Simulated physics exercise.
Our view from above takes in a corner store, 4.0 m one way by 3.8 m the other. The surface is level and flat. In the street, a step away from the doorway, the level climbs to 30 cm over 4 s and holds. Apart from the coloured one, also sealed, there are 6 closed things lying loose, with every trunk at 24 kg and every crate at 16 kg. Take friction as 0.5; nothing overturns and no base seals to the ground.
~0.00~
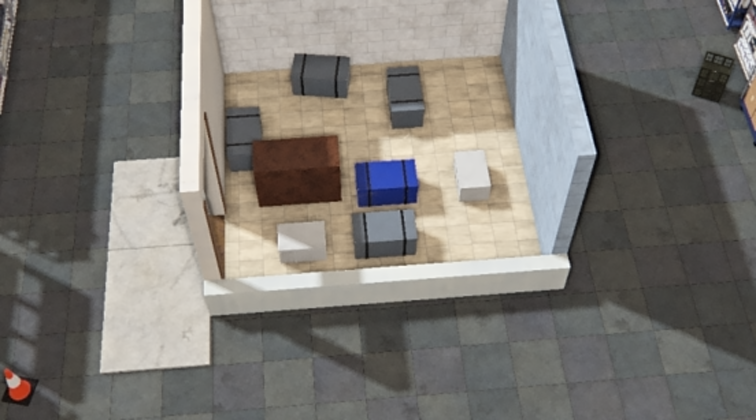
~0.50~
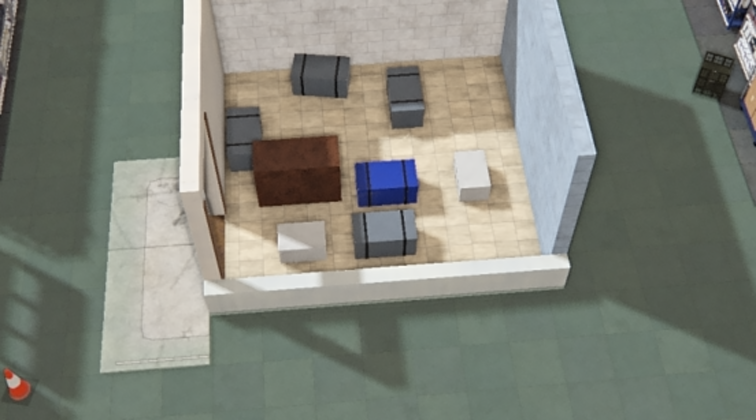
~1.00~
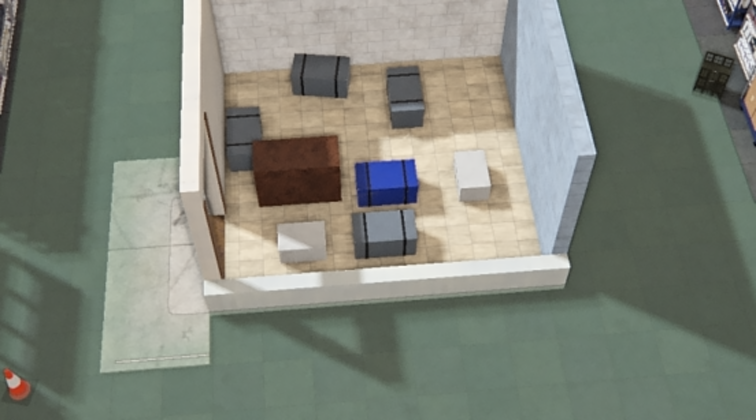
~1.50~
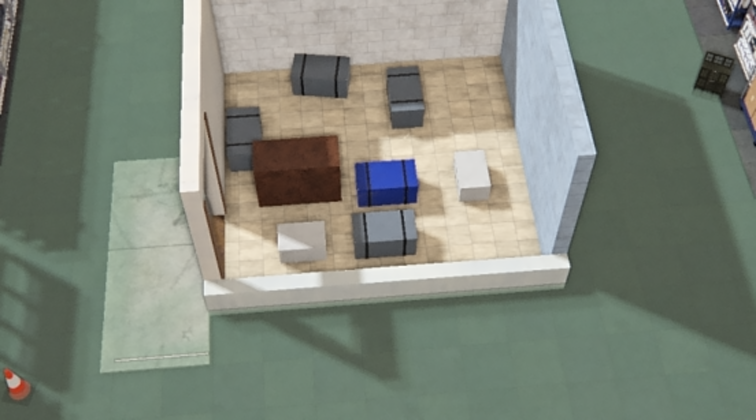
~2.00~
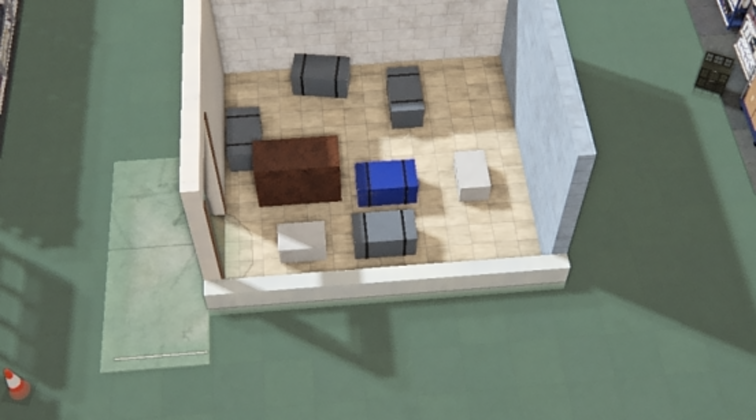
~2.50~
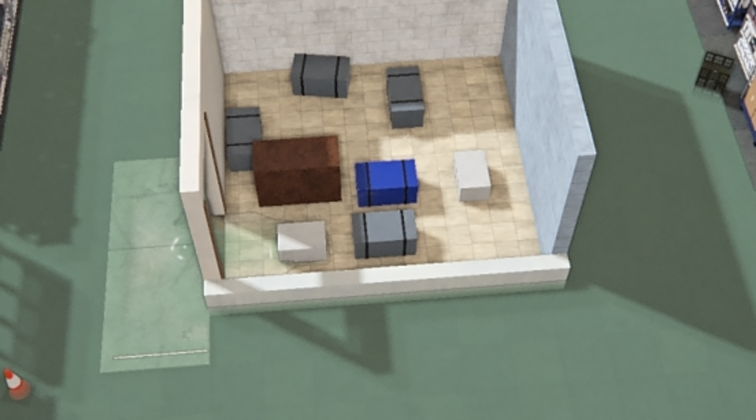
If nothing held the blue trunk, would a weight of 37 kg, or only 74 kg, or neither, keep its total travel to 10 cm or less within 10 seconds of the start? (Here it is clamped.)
Only the hefty one is fine.
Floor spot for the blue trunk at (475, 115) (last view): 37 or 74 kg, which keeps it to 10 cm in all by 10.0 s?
No load works.
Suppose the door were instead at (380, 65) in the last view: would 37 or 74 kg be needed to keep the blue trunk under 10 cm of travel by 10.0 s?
Result: Neither option suffices.
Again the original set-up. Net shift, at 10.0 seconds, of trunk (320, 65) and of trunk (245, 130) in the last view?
The first is 100 cm from its start, the second 5 cm.
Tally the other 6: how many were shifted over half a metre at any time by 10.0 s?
By my tally, 5.
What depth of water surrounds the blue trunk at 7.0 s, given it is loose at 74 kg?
About 8 cm.
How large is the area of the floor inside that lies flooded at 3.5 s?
About 2.5 m2.
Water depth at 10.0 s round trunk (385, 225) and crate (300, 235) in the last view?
I'd estimate 16 cm for the first and 7 cm for the second.
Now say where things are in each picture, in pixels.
The first picture shows the blue trunk at (386, 174) rests on the ground; water covers 0.0 m2; 0 of 7 have shifted.
The second picture shows the blue trunk at (386, 174) rests on the ground; water covers 0.0 m2; 0 of 7 have shifted.
The third picture shows the blue trunk at (386, 174) rests on the ground; 0.0 m2 under water; 0 of 7 have shifted.
The fourth picture shows the blue trunk at (386, 174) rests on the ground; 0.0 m2 under water; 0 of 7 have shifted.
The fifth picture shows the blue trunk at (386, 174), on the bottom; 0.3 m2 under water; 0 of 7 have shifted.
The sixth picture shows the blue trunk at (386, 174) rests on the ground; 0.9 m2 under water; 0 of 7 have shifted.
After 3.5 s the blue trunk would be 0 cm from its start with 37 kg and 0 cm from its start with 74 kg; 2 cm of water round it then.
After 4.5 s the blue trunk would be 0 cm from its start with 37 kg and 0 cm from its start with 74 kg; 5 cm of water round it then.
After 7.0 s the blue trunk would be 18 cm from its start with 37 kg and 0 cm from its start with 74 kg; 8 cm of water round it then.
After 10.0 s the blue trunk would be 36 cm from its start with 37 kg and 0 cm from its start with 74 kg; 10 cm of water round it then.
